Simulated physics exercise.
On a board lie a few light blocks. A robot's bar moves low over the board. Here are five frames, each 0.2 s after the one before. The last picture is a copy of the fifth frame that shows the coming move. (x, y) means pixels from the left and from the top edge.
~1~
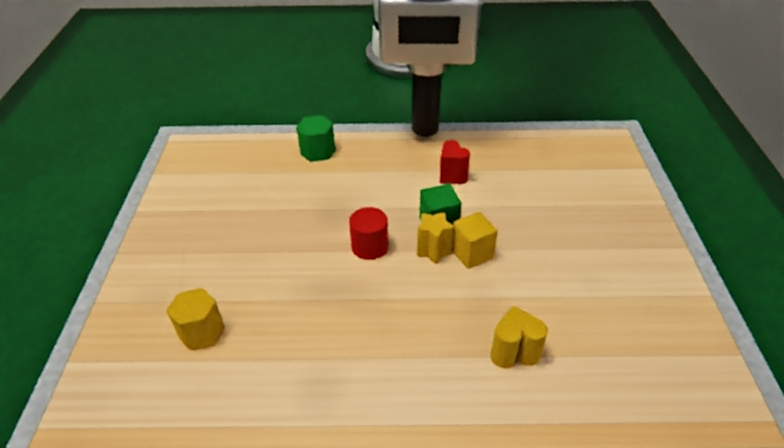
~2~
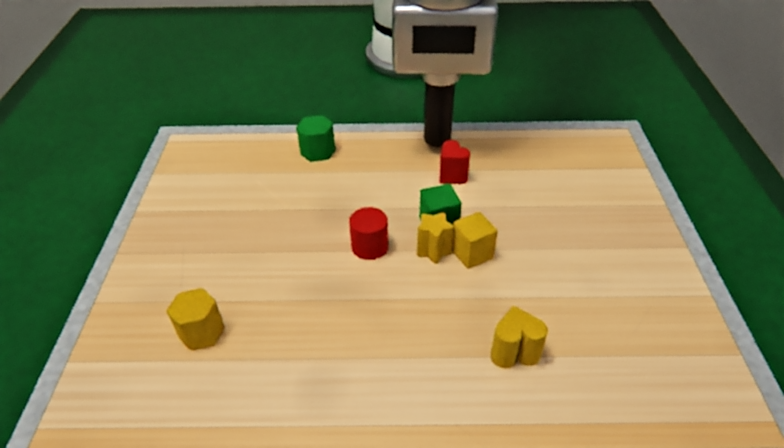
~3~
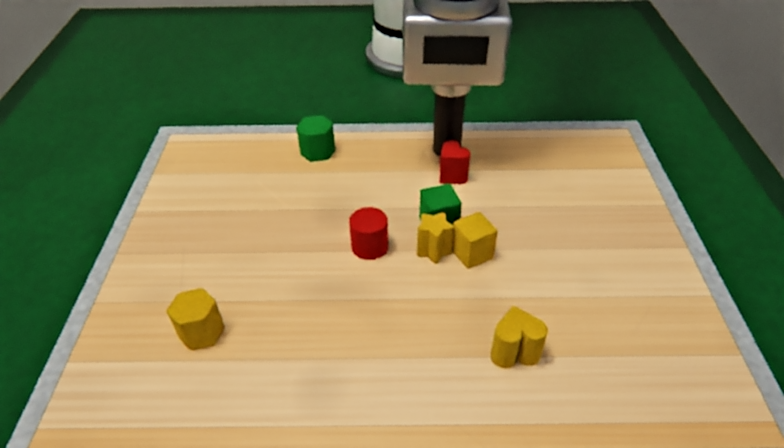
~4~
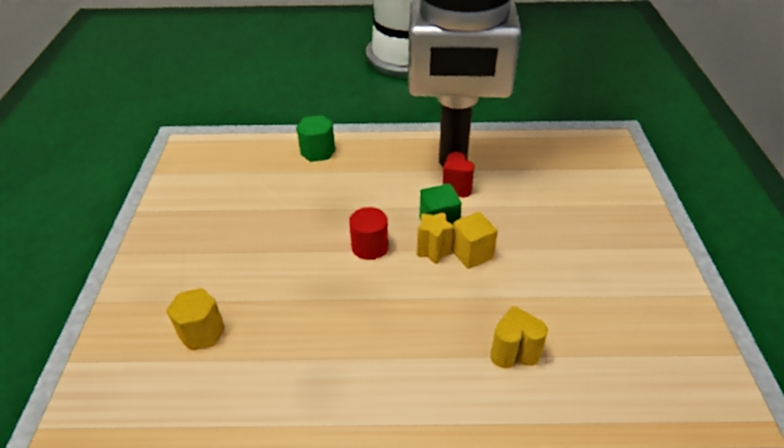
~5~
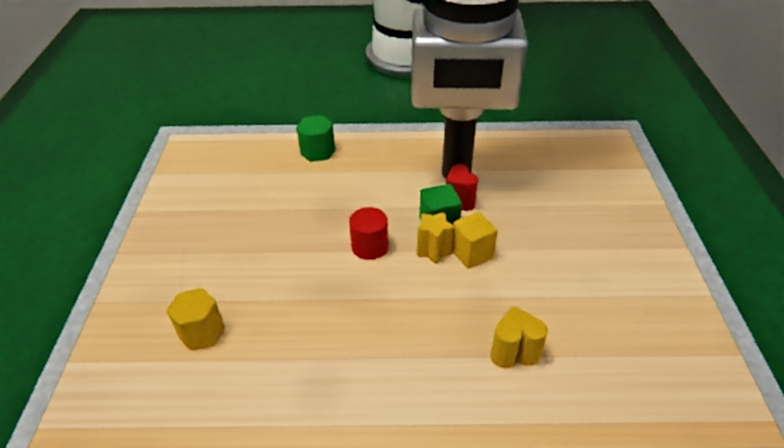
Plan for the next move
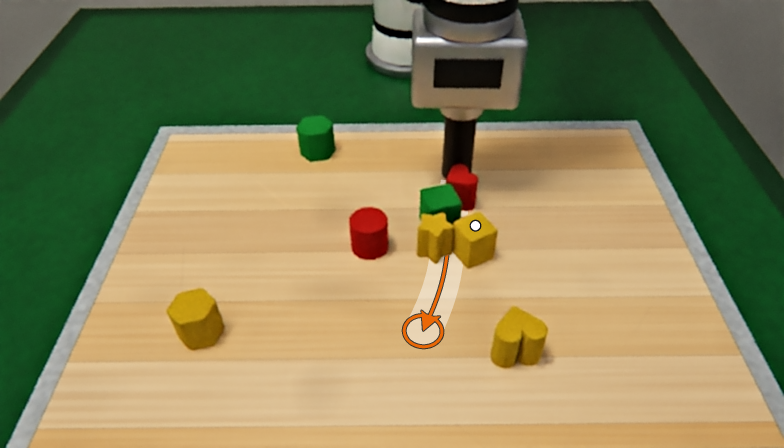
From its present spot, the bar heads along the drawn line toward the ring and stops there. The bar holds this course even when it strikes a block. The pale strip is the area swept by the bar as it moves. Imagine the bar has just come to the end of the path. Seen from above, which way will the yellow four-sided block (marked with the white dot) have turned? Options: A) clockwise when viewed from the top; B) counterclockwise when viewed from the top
Choice A: Clockwise when viewed from the top.
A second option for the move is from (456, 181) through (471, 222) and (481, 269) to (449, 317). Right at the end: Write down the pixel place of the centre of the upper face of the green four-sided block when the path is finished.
It ends at (435, 213).
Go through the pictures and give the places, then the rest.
The first frame shows lower end of the bar (425, 129), tops of blocks, yellow star-shaped block (435, 223), green four-sided block (441, 196), red heart (454, 150), yellow four-sided block (475, 226).
The second frame shows bar (437, 139), blocks as before.
The third frame shows bar (447, 150), blocks as before.
The fourth frame shows bar (453, 161), red heart (458, 162).
The fifth frame shows bar (456, 173), yellow star-shaped block (435, 223), green four-sided block (441, 196), red heart (462, 175), yellow four-sided block (475, 226).
The drawn path runs from (456, 181) through (451, 224) and (444, 274) to (423, 331); the dot is on the yellow four-sided block.
What follows on the original path. One third of the way, bar (451, 216); yellow star-shaped block (422, 241); green four-sided block (438, 217), turned 55° clockwise; red heart (480, 209), turned 95° anticlockwise; yellow four-sided block (482, 232), turned 30° clockwise.
Two thirds of the way, bar (444, 266); yellow star-shaped block (385, 277), turned 65° clockwise; green four-sided block (420, 268), turned 75° clockwise; red heart (483, 214); yellow four-sided block (488, 238), turned 35° clockwise.
At the end, bar (423, 323); yellow star-shaped block (348, 290), turned 105° clockwise; green four-sided block (384, 301), turned 115° clockwise; red heart (483, 214), turned 135° anticlockwise; yellow four-sided block (488, 238), turned 35° clockwise.
